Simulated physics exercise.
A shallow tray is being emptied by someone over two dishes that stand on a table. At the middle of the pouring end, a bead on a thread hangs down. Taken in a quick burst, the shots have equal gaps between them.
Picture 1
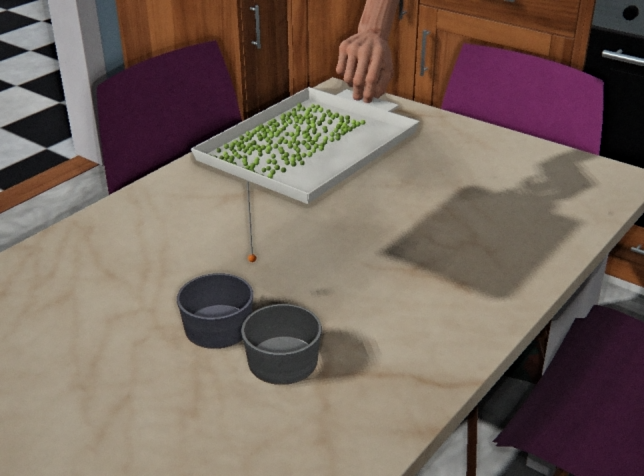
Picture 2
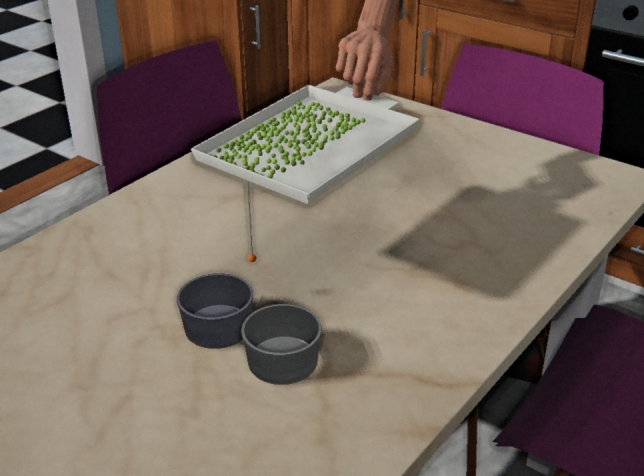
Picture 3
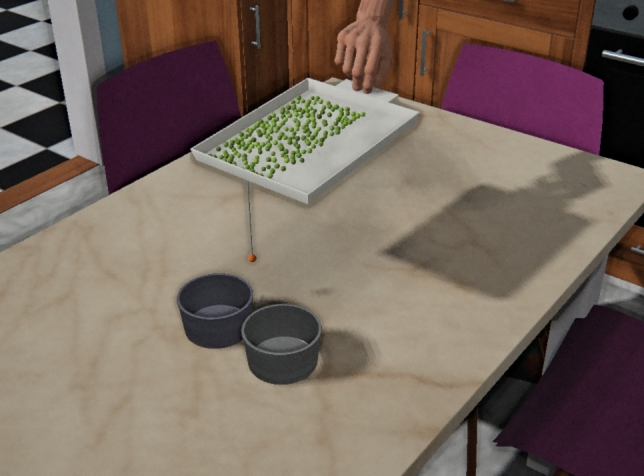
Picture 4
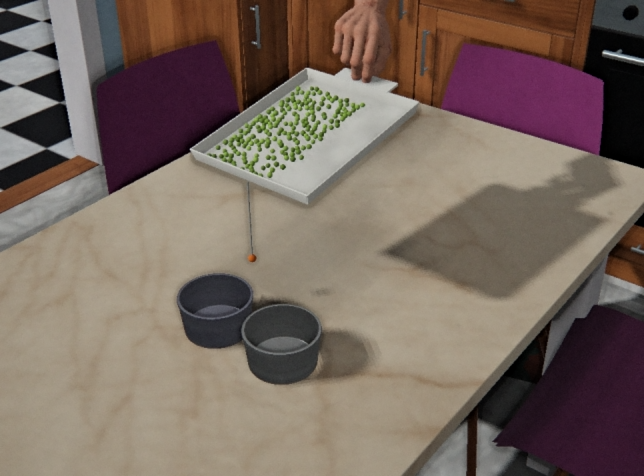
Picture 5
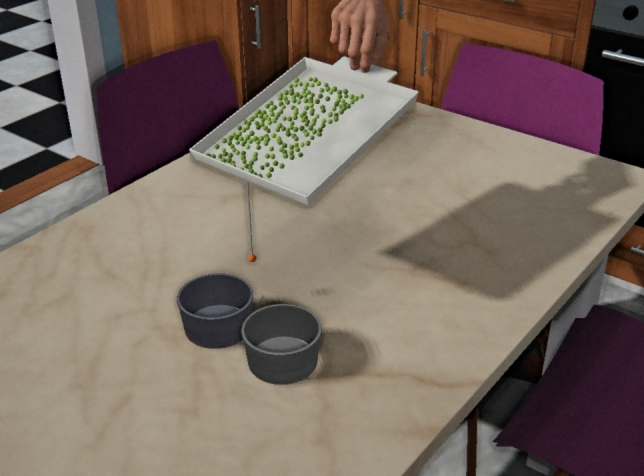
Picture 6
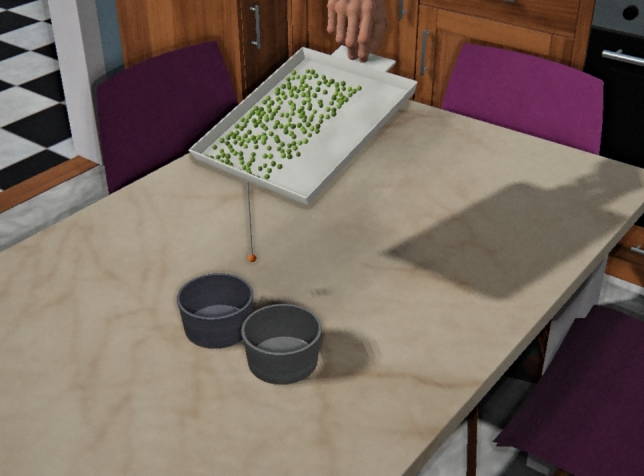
A kitchen with wooden cabinets and a black-and-white checkered floor is seen from above, looking down on a pale, marbled table with purple chairs around it. A hand at the back holds a shallow white tray of small green peas above two dark grey dishes, an orange bead hanging on a thread from its near edge. The hand gradually raises the tray's far end, the peas barely shift, and the camera stays still.
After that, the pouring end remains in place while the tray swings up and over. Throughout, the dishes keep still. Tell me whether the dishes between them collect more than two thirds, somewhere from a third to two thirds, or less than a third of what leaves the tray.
Between them they collect from a third to two thirds.
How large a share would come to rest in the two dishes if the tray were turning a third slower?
I'd say 50 percent or thereabouts.
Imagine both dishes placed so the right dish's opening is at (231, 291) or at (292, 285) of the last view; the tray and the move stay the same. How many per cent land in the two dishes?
I'd expect some 70 percent, and then some 20 percent.
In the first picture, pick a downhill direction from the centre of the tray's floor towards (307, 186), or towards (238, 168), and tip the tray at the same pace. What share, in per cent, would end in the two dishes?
It comes to about 0 per cent the first time and about 0 per cent the second.
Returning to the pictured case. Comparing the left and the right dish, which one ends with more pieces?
That turns out to be the left.
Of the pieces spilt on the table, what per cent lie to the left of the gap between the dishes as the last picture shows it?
Roughly 60 percent.
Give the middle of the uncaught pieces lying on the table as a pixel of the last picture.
Somewhere near (217, 308), I think.
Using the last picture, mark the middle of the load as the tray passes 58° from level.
I'd mark the middle close to (241, 165).
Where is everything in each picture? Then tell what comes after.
The first frame shows corners of the pouring end (196, 149) and (307, 191), level; middle of the load (282, 139), dried peas; left dish (191, 327); right dish (257, 362); bead on its thread (252, 258).
The second frame shows corners of the pouring end (195, 149) and (307, 192), level; middle of the load (282, 138).
The third frame shows corners of the pouring end (195, 149) and (307, 192), tipped barely, level across its low end; middle of the load (282, 135).
The fourth frame shows corners of the pouring end (194, 149) and (306, 193), tipped a little, level across its low end; middle of the load (281, 130).
The fifth frame shows corners of the pouring end (194, 149) and (306, 194), tipped a little, level across its low end; middle of the load (280, 126).
The sixth frame shows corners of the pouring end (193, 149) and (305, 195), tipped clearly, level across its low end; middle of the load (277, 123), about a tenth on the move; left dish (191, 327); right dish (257, 362).
Just after the last frame, tray tipped steeply; almost all on the tray; just a few in the right dish; just a few in the left dish; just a few outside both; about a tenth in the air.
A moment on, tray tipped right over; roughly two thirds on the tray; just a few in the right dish; about a tenth in the left dish; just a few outside both; roughly a quarter in the air.
Further on, tray tipped past a quarter turn; about a tenth in the right dish; roughly half in the left dish; roughly half outside both.
When it is over, tray tipped past a quarter turn; about a tenth in the right dish; roughly half in the left dish; roughly half outside both.
